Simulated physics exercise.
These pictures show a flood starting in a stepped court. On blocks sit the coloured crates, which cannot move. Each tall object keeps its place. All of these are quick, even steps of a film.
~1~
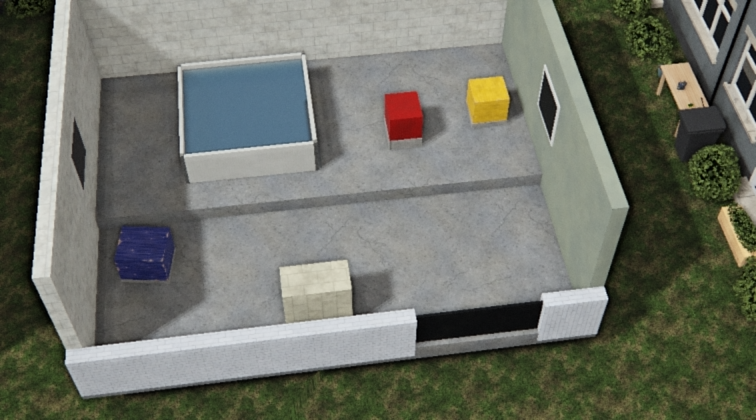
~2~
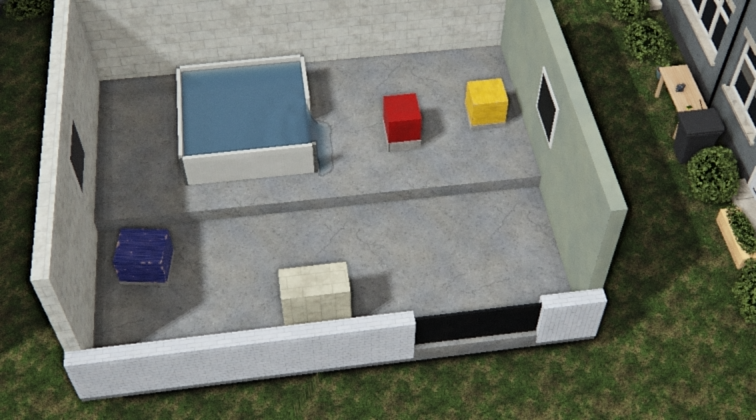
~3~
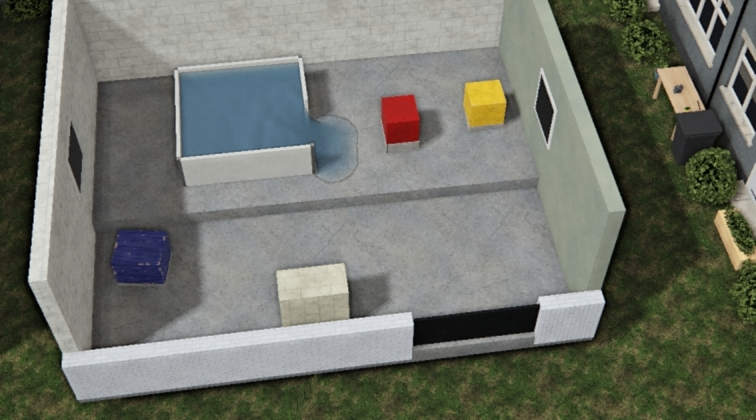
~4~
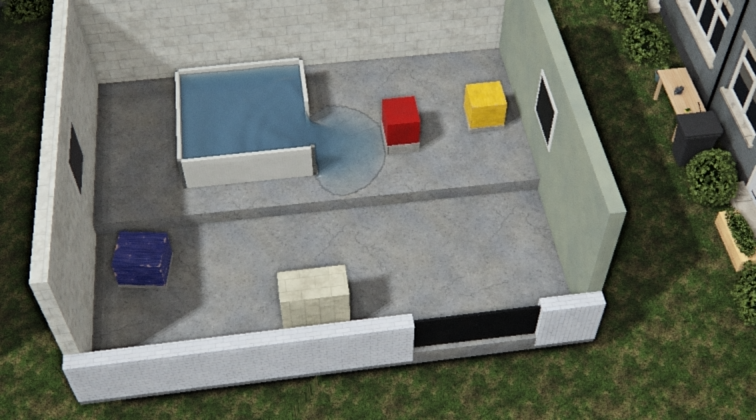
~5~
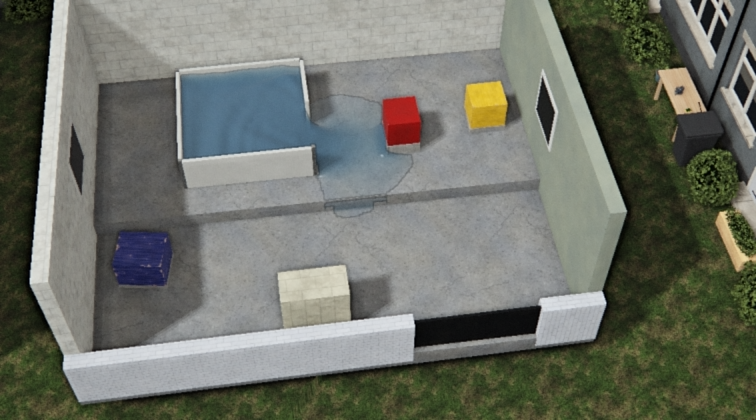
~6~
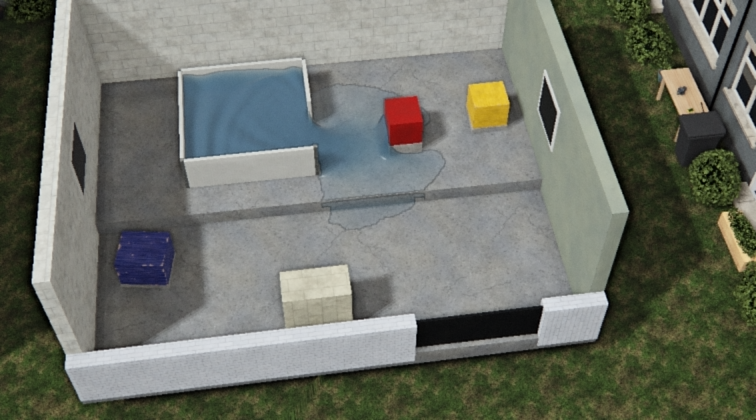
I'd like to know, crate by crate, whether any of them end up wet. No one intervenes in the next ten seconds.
My prediction: The yellow crate is not above the water. The blue crate is not above the water. The red crate is not above the water.
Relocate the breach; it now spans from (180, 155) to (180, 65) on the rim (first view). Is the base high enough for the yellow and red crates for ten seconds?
Result - yellow crate gets flooded, red crate stays clear.
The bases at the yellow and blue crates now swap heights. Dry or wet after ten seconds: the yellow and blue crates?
Well, the yellow crate gets reached, and the blue crate stays unflooded.
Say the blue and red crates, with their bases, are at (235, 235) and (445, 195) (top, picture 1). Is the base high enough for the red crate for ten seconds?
Outcome for the red crate: It is never reached.
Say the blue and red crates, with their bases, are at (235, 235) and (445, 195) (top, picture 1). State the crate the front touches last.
Answer: The blue crate.
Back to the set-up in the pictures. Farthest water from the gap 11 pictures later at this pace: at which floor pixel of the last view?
I'd say at around (567, 312).
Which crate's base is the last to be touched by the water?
I think it's the blue-painted one.
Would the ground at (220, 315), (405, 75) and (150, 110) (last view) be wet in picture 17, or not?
Status by point, in sequence: Unwetted; waterlogged; unwetted.
A moment on, water covers 25 % of the floor; the yellow crate water round its plinth, the blue crate not reached, the red crate water round its plinth.
Next, water covers 45 % of the floor; the yellow crate water round its plinth, the blue crate not reached, the red crate water round its plinth.
Then, water covers 50 % of the floor; the yellow crate water round its plinth, the blue crate not reached, the red crate water round its plinth.
Later, water covers 60 % of the floor; the yellow crate water round its plinth, the blue crate not reached, the red crate water round its plinth.
In the end, water covers 90 % of the floor; the yellow crate was topped, the blue crate was topped, the red crate was topped.
